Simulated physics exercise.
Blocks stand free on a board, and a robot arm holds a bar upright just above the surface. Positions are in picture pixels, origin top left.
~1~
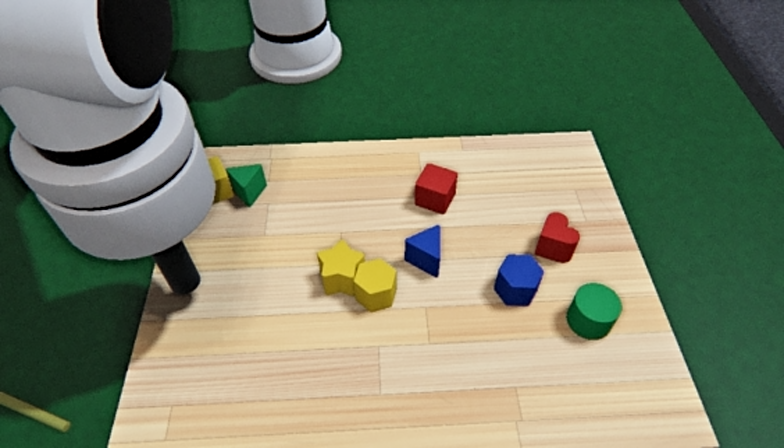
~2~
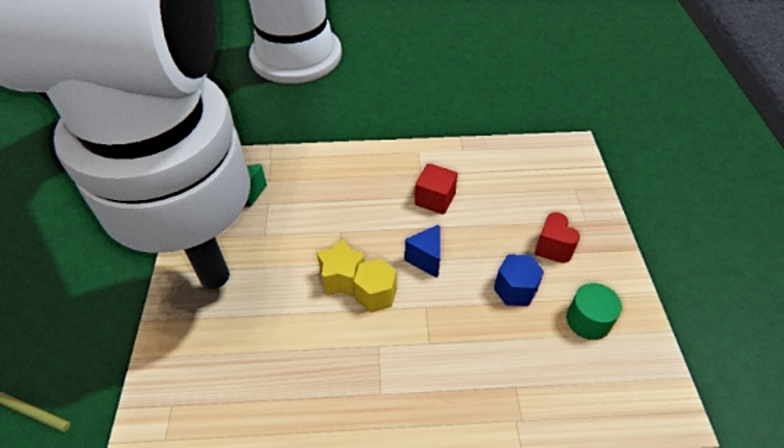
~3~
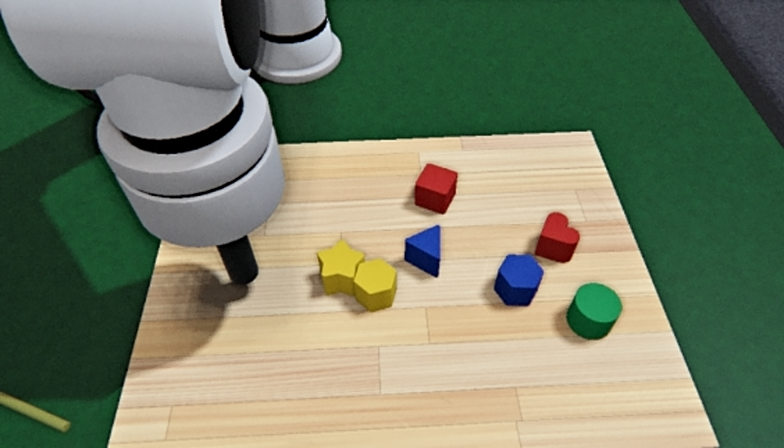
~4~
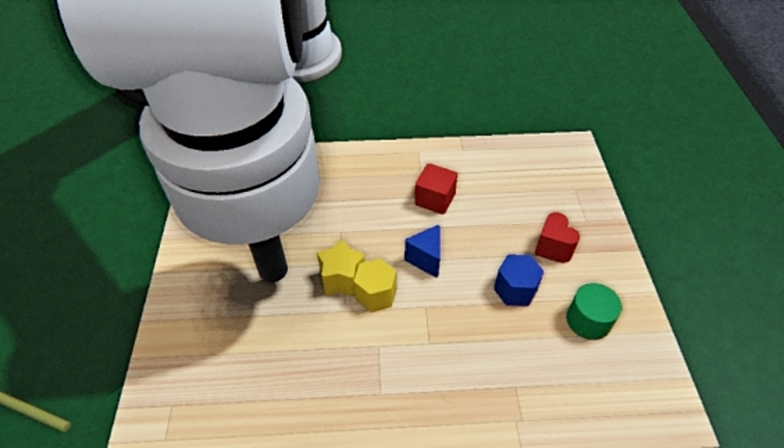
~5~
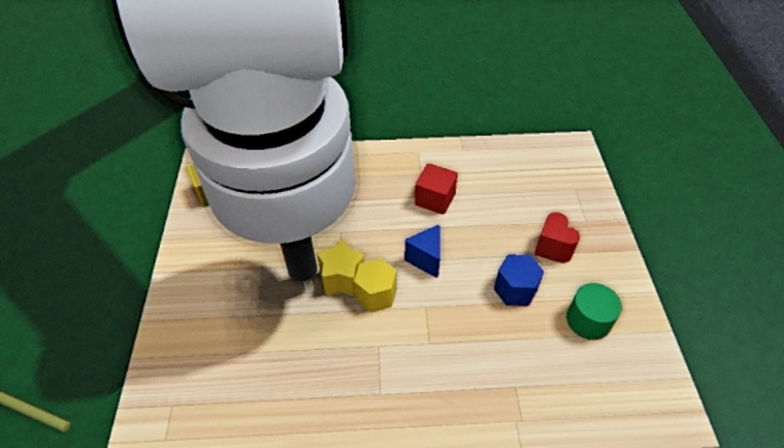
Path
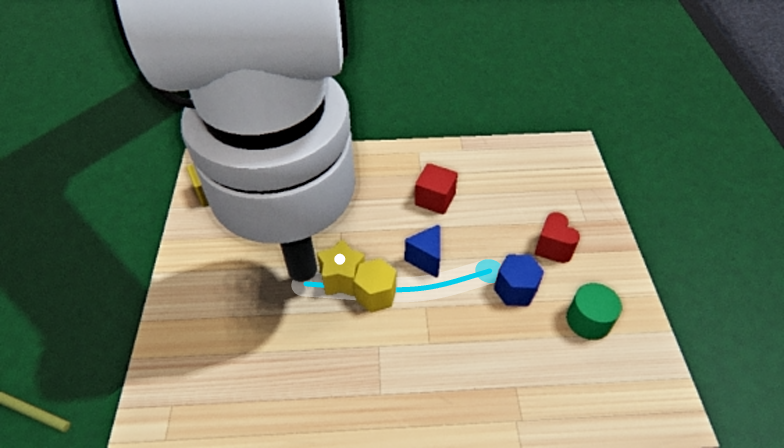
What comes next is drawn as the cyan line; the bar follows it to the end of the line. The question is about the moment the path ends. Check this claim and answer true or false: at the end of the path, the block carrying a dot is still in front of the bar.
True
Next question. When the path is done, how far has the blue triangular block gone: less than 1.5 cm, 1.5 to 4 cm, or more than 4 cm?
Moves 1.5 to 4 cm.
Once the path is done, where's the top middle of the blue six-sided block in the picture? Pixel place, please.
Its top middle is near (602, 265).
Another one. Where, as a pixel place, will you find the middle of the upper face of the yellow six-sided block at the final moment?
It is going to be at (561, 261).
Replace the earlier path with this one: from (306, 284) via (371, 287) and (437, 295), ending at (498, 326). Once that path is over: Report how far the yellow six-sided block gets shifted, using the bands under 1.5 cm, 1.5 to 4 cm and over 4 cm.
Travels over 4 cm.
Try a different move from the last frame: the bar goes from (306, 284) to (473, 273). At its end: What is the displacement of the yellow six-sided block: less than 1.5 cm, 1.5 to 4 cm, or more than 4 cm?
It shifts over 4 cm.
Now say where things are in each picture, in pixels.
Bar's lower end (186, 283); yellow star block (340, 259); yellow six-sided block (375, 275); blue triangular block (428, 240); blue six-sided block (521, 270), in the first frame.
Bar (215, 277); blocks still, in the second frame.
Bar (244, 273); blocks still, in the third frame.
Bar (273, 271); blocks still, in the fourth frame.
Bar (303, 270); yellow star block (340, 259); yellow six-sided block (375, 275); blue triangular block (428, 240); blue six-sided block (521, 270), in the fifth frame.
Drawn move, from (306, 284) by way of (400, 290) to (490, 271); the dot is on the yellow star block.
The first path, step by step. One third of the way, bar (368, 274); yellow star block (400, 262); yellow six-sided block (435, 277).
Two thirds of the way, bar (434, 273); yellow star block (466, 261); yellow six-sided block (503, 276); blue triangular block (452, 230), turned 35° anticlockwise; blue six-sided block (545, 270).
At the end, bar (493, 257); yellow star block (525, 245); yellow six-sided block (561, 261); blue triangular block (453, 230), turned 35° anticlockwise; blue six-sided block (602, 265), turned 35° clockwise.
